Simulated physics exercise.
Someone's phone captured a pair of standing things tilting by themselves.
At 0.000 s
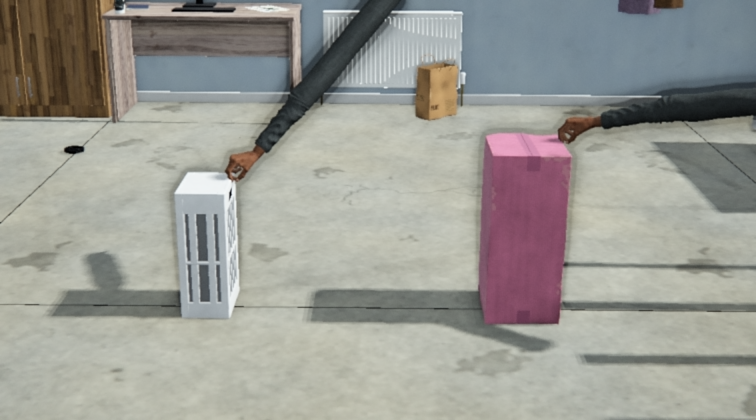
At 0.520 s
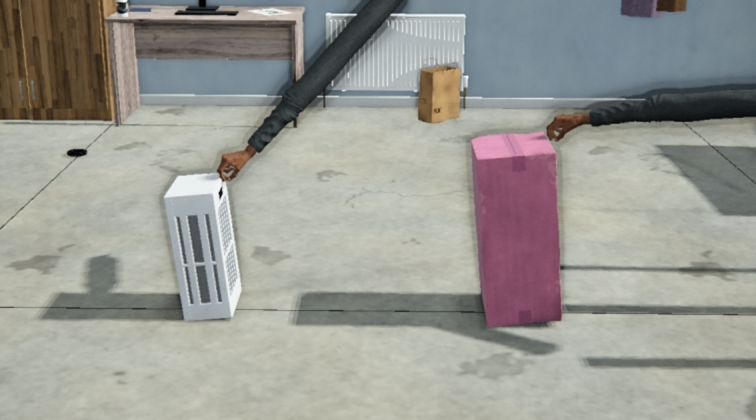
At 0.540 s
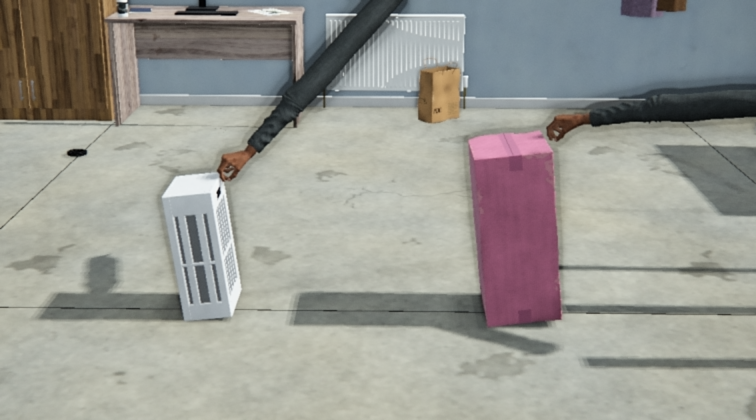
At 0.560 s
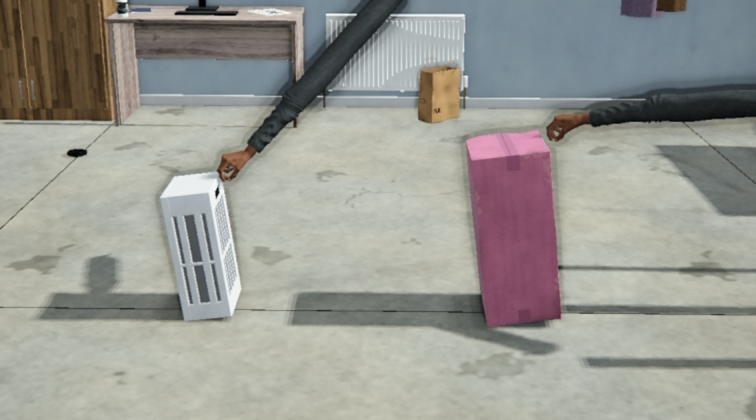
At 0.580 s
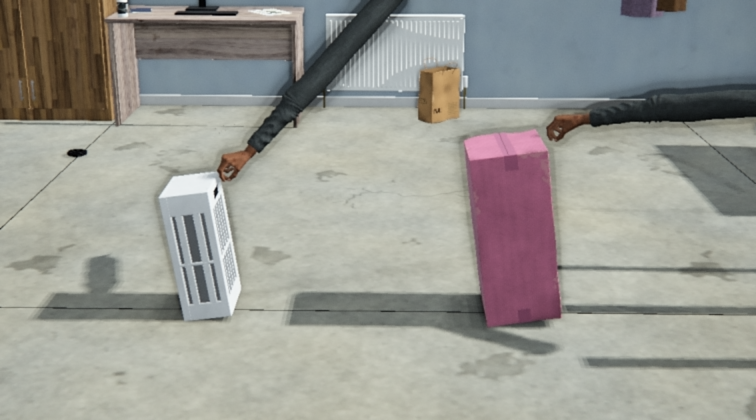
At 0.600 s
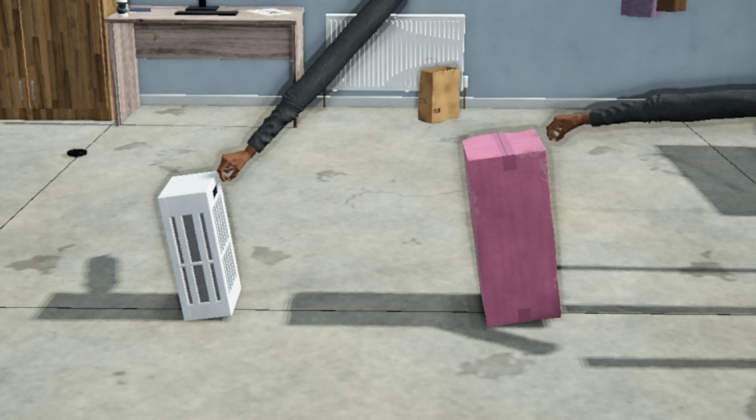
A white slatted crate on the left and a taller pink parcel on the right start upright on a concrete floor, each with a hand at its top. Both tilt slightly leftward together, then lean only a tiny bit more, while the hands shift slightly left and then stay nearly still.
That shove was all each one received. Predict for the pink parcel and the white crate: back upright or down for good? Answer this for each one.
Prediction: The pink parcel back upright, the white crate back upright.
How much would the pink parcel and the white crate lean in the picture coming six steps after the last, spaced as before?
The two tilts would be 8° and 8°, in that order.
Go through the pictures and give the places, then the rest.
In the first picture, pink parcel (522, 228) upright; white crate (209, 245) upright.
In the second picture, pink parcel (516, 228) 6° off upright; white crate (205, 246) 6° off upright.
In the third picture, pink parcel (514, 228) 7° off upright; white crate (204, 246) 7° off upright.
In the fourth picture, pink parcel (513, 227) 7° off upright; white crate (203, 246) 7° off upright.
In the fifth picture, pink parcel (512, 227) 8° off upright; white crate (202, 246) 8° off upright.
In the sixth picture, pink parcel (511, 227) 9° off upright; white crate (202, 245) 8° off upright.
Around 0.86 s, pink parcel 3° off upright near (520, 229); white crate upright near (211, 248).
Around 1.14 s, pink parcel upright near (527, 230); white crate upright near (212, 248).
Around 1.48 s, pink parcel upright near (525, 231); white crate upright near (213, 248).
Finally (3.5 s), the pink parcel rocks back upright, near (524, 231); the white crate rocks back upright, near (211, 248).
